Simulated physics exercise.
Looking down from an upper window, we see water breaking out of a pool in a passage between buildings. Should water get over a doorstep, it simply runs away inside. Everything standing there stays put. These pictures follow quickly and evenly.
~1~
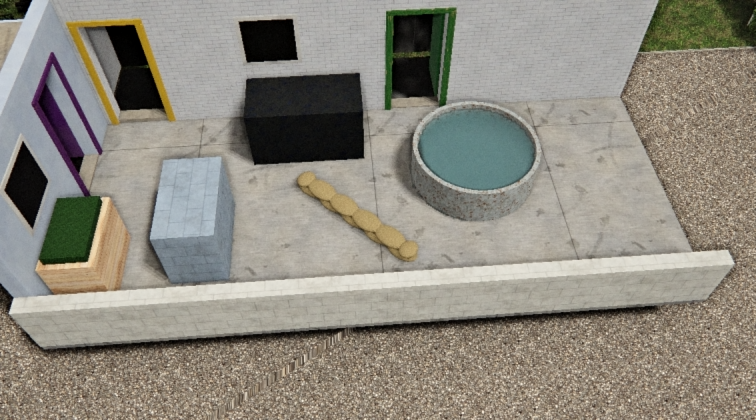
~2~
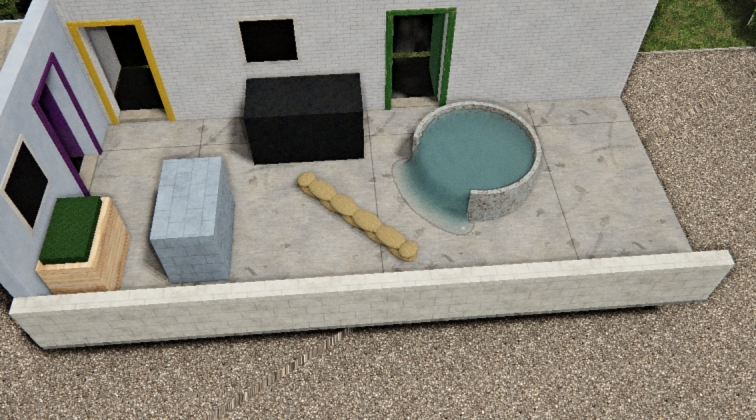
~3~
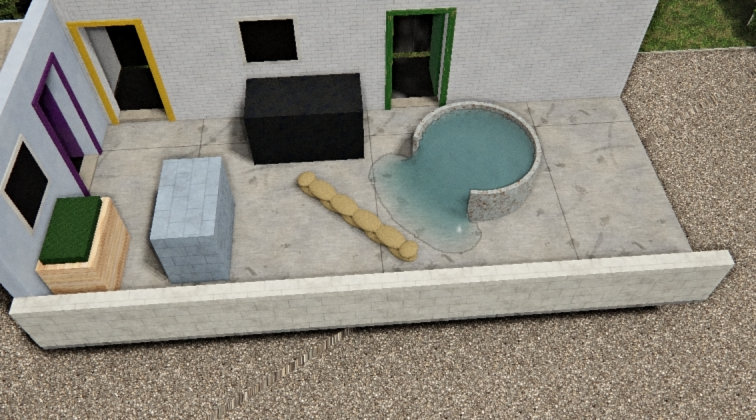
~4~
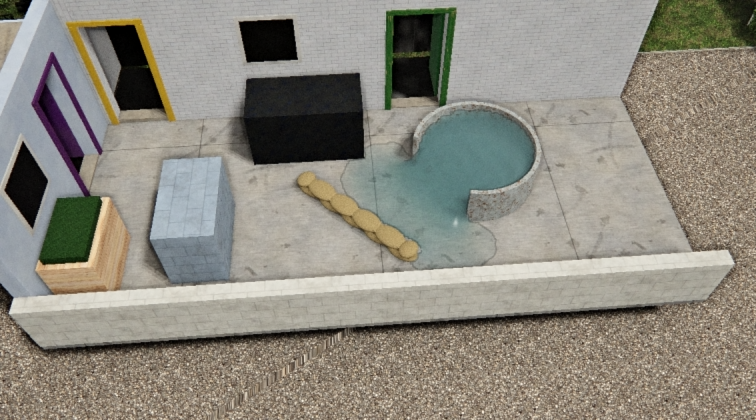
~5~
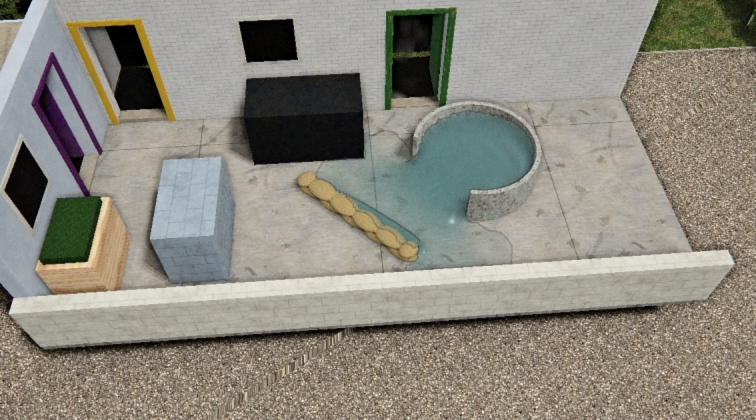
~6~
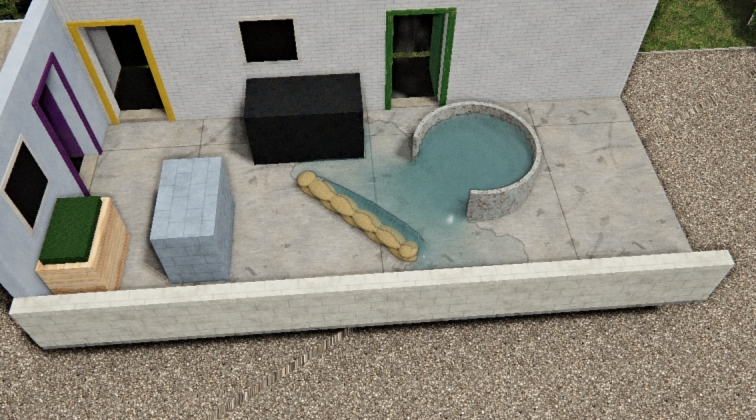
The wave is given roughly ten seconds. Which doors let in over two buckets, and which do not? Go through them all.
Result: The yellow door will receive two buckets or fewer; the green door will receive over two buckets; the purple door will receive over two buckets.
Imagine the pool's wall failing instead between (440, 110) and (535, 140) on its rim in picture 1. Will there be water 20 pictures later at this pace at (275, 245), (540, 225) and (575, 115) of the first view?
Untouched, untouched, soaked.
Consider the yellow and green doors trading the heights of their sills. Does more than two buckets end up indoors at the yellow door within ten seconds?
One by one: The yellow door passes that mark.
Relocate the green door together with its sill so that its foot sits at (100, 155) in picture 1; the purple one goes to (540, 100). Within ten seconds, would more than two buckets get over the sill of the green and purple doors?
Result - green door: Goes past the limit; purple door: Remains beneath it.
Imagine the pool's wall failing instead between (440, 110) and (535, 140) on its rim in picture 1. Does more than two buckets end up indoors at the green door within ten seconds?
Log - green: Above threshold.
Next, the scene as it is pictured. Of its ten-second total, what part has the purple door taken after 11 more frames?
Estimate: Some 0 per cent.
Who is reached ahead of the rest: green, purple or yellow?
Answer: The green door.
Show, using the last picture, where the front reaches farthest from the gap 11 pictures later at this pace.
I'd say around (116, 178).
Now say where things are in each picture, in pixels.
The first picture shows still water in the round tank at (476, 148).
In the second picture, the front is at (464, 231), out from the gap at (428, 189).
In the third picture, water pours out at (427, 191) and has run to (464, 246).
In the fourth picture, the front is at (468, 266), out from the gap at (427, 192).
In the fifth picture, the front is at a hidden place, out from the gap at (427, 193).
In the sixth picture, water pours out at (427, 192) and has run to (301, 164).
A moment on, water covers 25 % of the floor; the yellow door not reached, the green door not reached, the purple door not reached.
Next, water covers 45 % of the floor; the yellow door not reached, the green door wet at the sill, nothing in, the purple door not reached.
Then, water covers 70 % of the floor; the yellow door not reached, the green door under two buckets in, the purple door over two buckets in.
Later, water covers 90 % of the floor; the yellow door wet at the sill, nothing in, the green door over two buckets in, the purple door over two buckets in.
In the end, water covers 95 % of the floor; the yellow door wet at the sill, nothing in, the green door far over two buckets in, the purple door far over two buckets in.
